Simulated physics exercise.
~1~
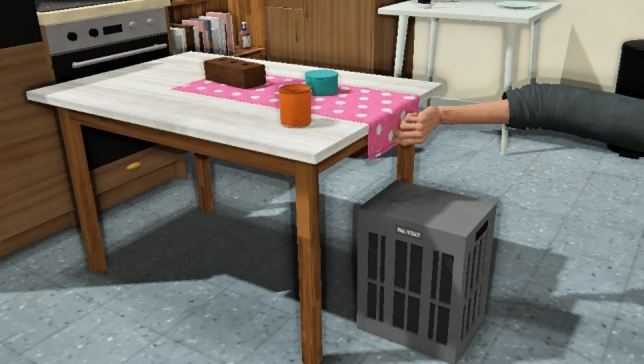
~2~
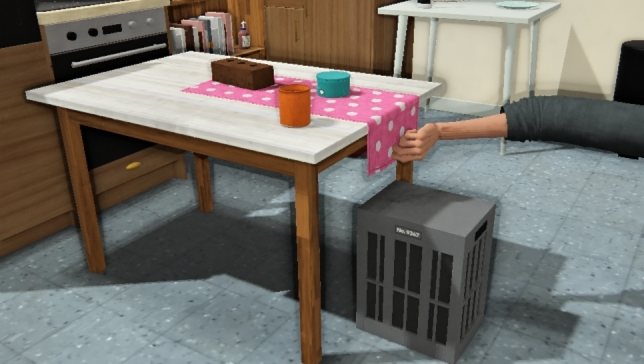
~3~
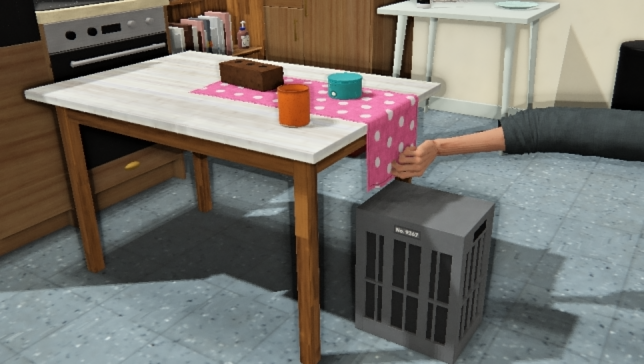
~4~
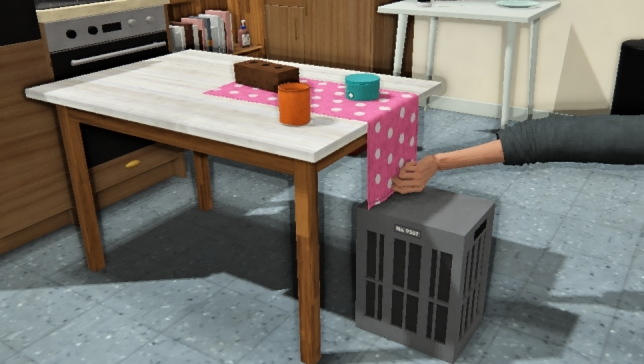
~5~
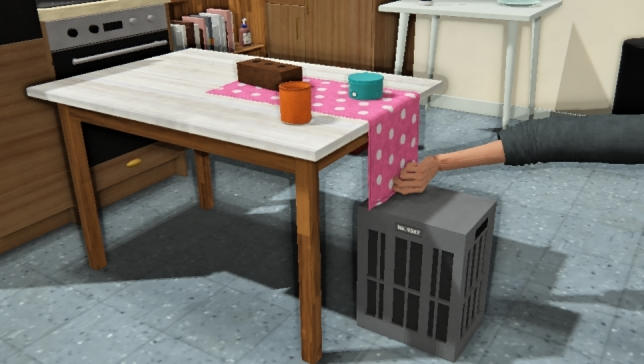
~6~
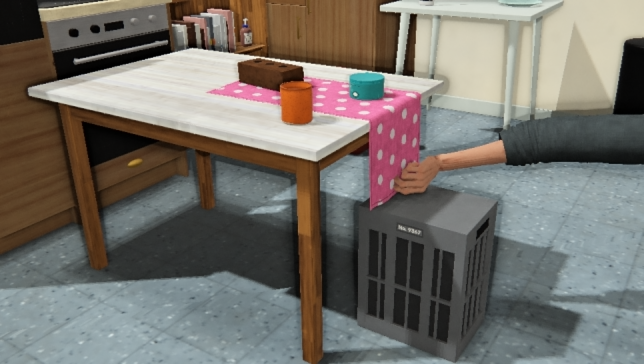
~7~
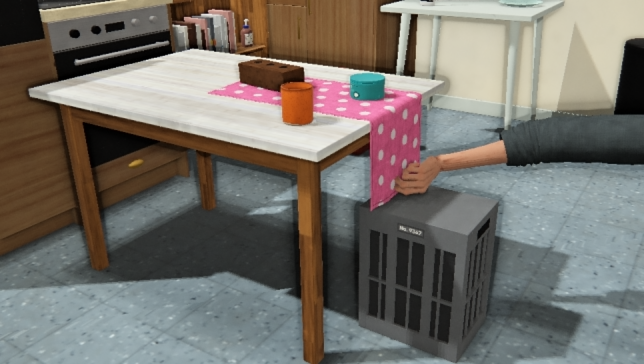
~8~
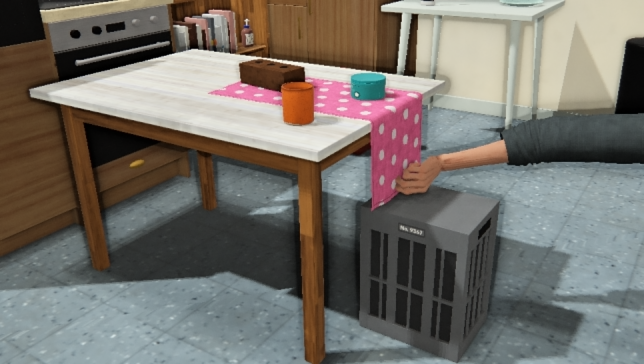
Pink spotted tablecloth being drawn down by a hand to a grey crate, carrying turquoise tub and brick right, orange mug staying still.
